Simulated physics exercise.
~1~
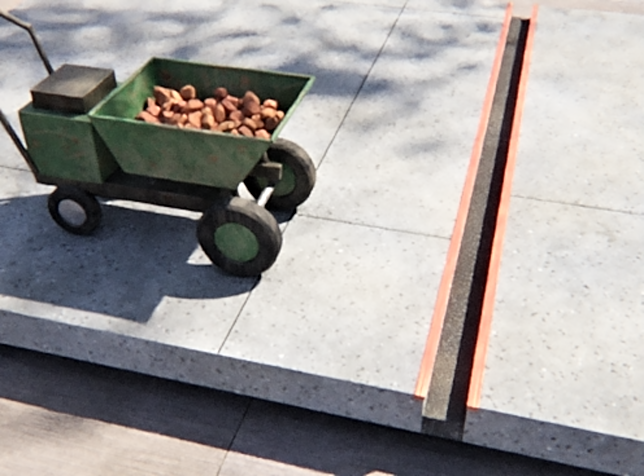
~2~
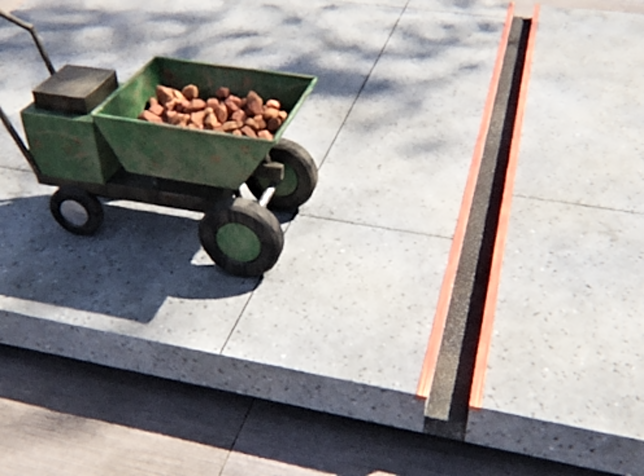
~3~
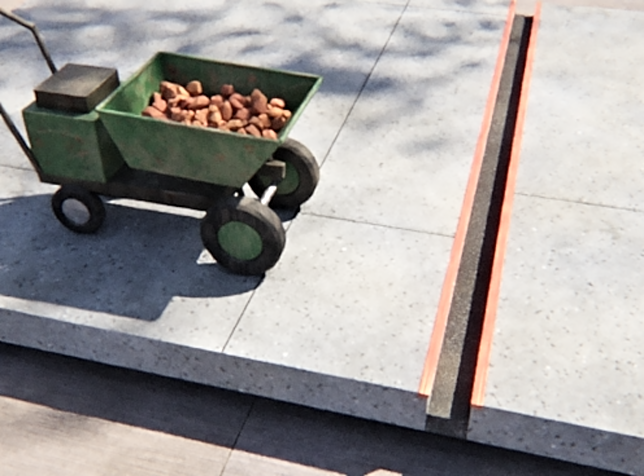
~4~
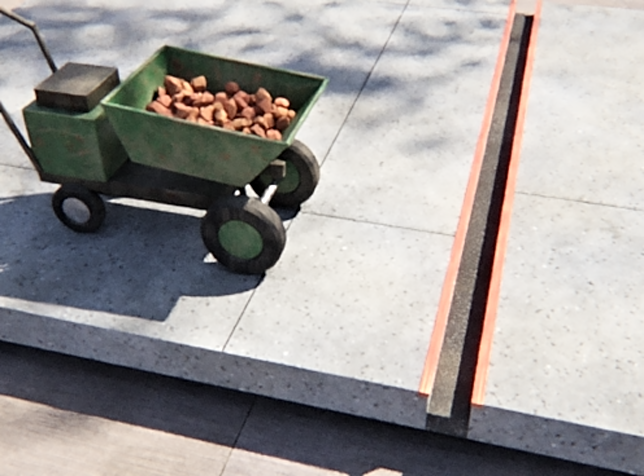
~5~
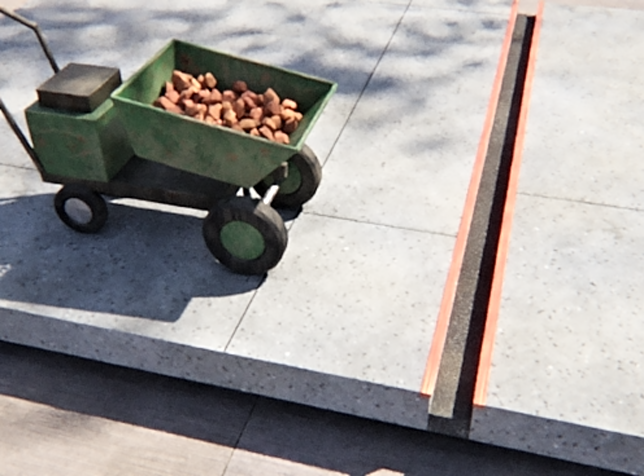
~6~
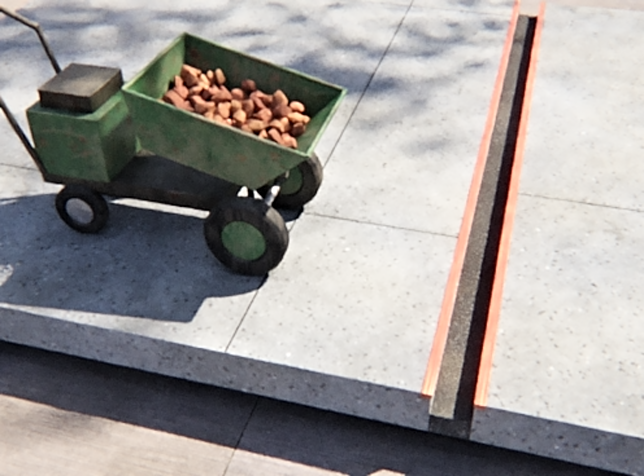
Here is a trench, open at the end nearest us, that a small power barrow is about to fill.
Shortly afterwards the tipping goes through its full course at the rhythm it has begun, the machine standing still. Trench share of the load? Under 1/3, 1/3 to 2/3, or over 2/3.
Short of one third.
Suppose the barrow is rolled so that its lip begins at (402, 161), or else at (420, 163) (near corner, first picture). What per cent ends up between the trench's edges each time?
10 % then 0 %.
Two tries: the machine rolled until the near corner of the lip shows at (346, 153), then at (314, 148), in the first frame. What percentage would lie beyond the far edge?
Roughly 20 and 0 %.
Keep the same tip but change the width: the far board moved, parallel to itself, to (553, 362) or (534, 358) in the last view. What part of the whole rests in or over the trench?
About 10 %, then 10 %.
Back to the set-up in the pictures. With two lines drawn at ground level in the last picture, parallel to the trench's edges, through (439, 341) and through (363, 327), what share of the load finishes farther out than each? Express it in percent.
Estimate: 20 %, then 60 %.
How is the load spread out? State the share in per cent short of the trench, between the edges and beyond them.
Shares in per cent - short: 55, between: 15, beyond: 0.
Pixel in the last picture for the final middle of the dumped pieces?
Near (415, 255).
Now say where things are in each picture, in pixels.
The first frame shows lip of the skip near (271, 142), level; top of the load near (207, 117), lumps of rubble; first edge of the trench near (432, 342); far edge near (481, 351), the trench under half as wide as the skip, and about half as deep as wide.
The second frame shows lip of the skip near (274, 143), level; top of the load near (209, 117).
The third frame shows lip of the skip near (280, 143), tipped barely; top of the load near (199, 119).
The fourth frame shows lip of the skip near (286, 146), tipped barely; top of the load near (181, 109).
The fifth frame shows lip of the skip near (296, 151), tipped a little; top of the load near (180, 113).
The sixth frame shows lip of the skip near (307, 157), tipped a little; top of the load near (189, 109); first edge of the trench near (439, 340); far edge near (489, 350).
Shortly afterwards, skip tipped well over; the whole lot in the skip.
Next, skip tipped steeply; all but a few in the skip; only a few short of the trench.
Some moments later, skip tipped right over; near a third in the skip; near half short of the trench; a little in or heaped over the trench.
In the end, skip tipped right over; near a quarter in the skip; near half short of the trench; a little in or heaped over the trench; none at all beyond it.
